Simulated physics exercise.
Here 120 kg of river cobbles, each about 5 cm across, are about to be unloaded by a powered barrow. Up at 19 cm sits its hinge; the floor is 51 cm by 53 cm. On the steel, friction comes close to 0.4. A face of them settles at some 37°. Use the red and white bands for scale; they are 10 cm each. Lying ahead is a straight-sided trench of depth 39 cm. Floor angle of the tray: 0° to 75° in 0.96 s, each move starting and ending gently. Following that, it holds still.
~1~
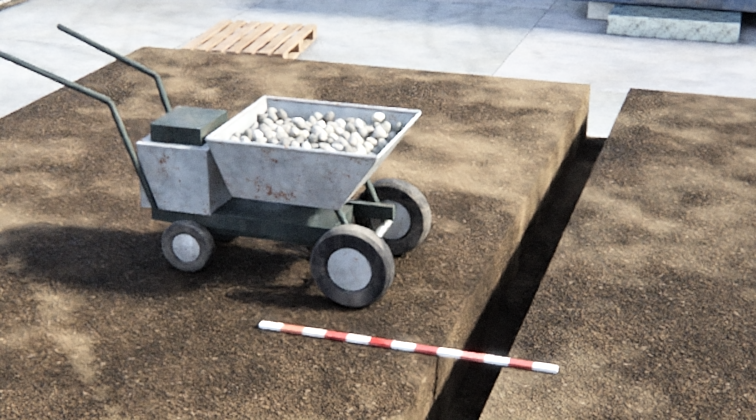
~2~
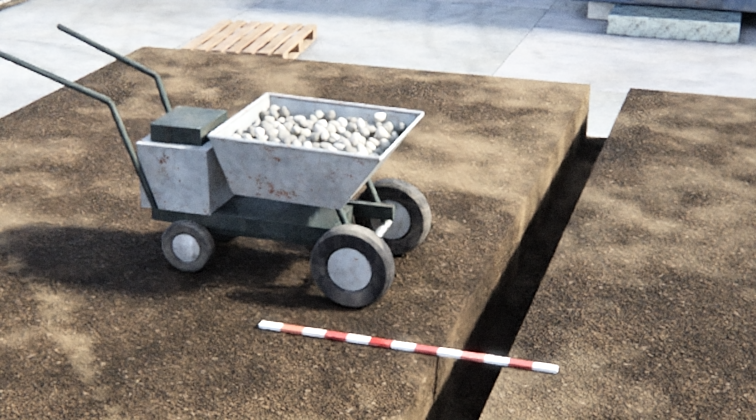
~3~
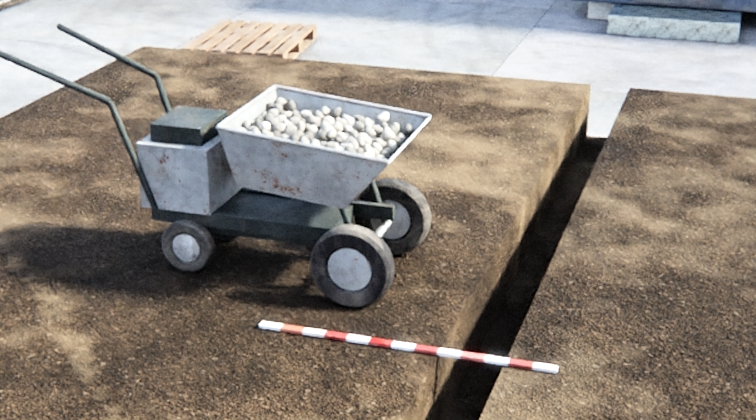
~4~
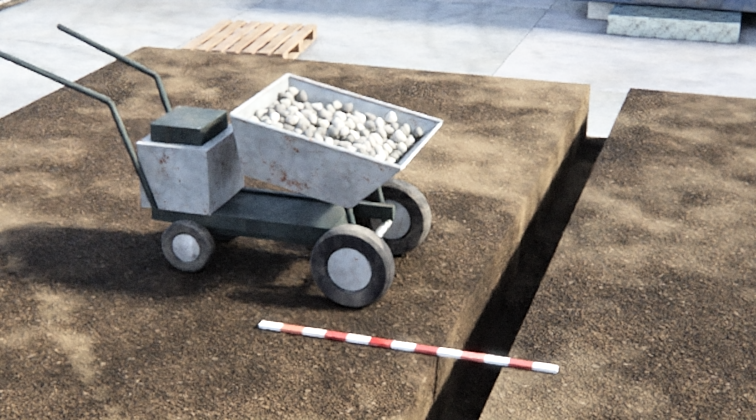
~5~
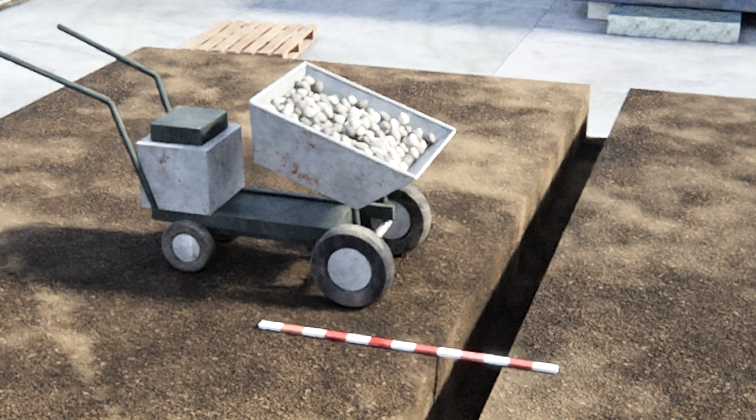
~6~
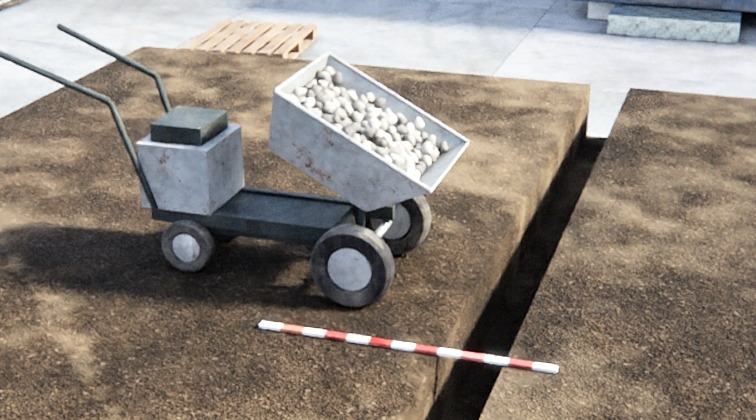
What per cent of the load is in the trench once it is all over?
56 %.
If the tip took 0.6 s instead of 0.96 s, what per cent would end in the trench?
In that case, around 40%.
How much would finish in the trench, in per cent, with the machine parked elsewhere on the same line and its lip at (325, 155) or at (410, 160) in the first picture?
Around 90 and then 20 percent.
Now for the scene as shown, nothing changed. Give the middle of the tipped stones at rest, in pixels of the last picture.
In the last view, about (525, 344).
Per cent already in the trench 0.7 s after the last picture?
Around 20 per cent of it.
Then, 0.3 s after the last picture the floor is at 63°, 100 % in the tray; the foremost stones are at (477, 233).
Then, 0.7 s after the last picture the floor is at 75°, 57 % in the tray, 21 % in the trench, 22 % past the trench; the foremost stones are at (585, 319).
Then, 1.0 s after the last picture the floor is at 75°, 17 % in the tray, 39 % in the trench, 44 % past the trench; the foremost stones are at (719, 322).
Then, 3.0 s after the last picture the floor is at 75°, 0 % in the tray, 56 % in the trench, 44 % past the trench; the foremost stones are past the picture's edge.
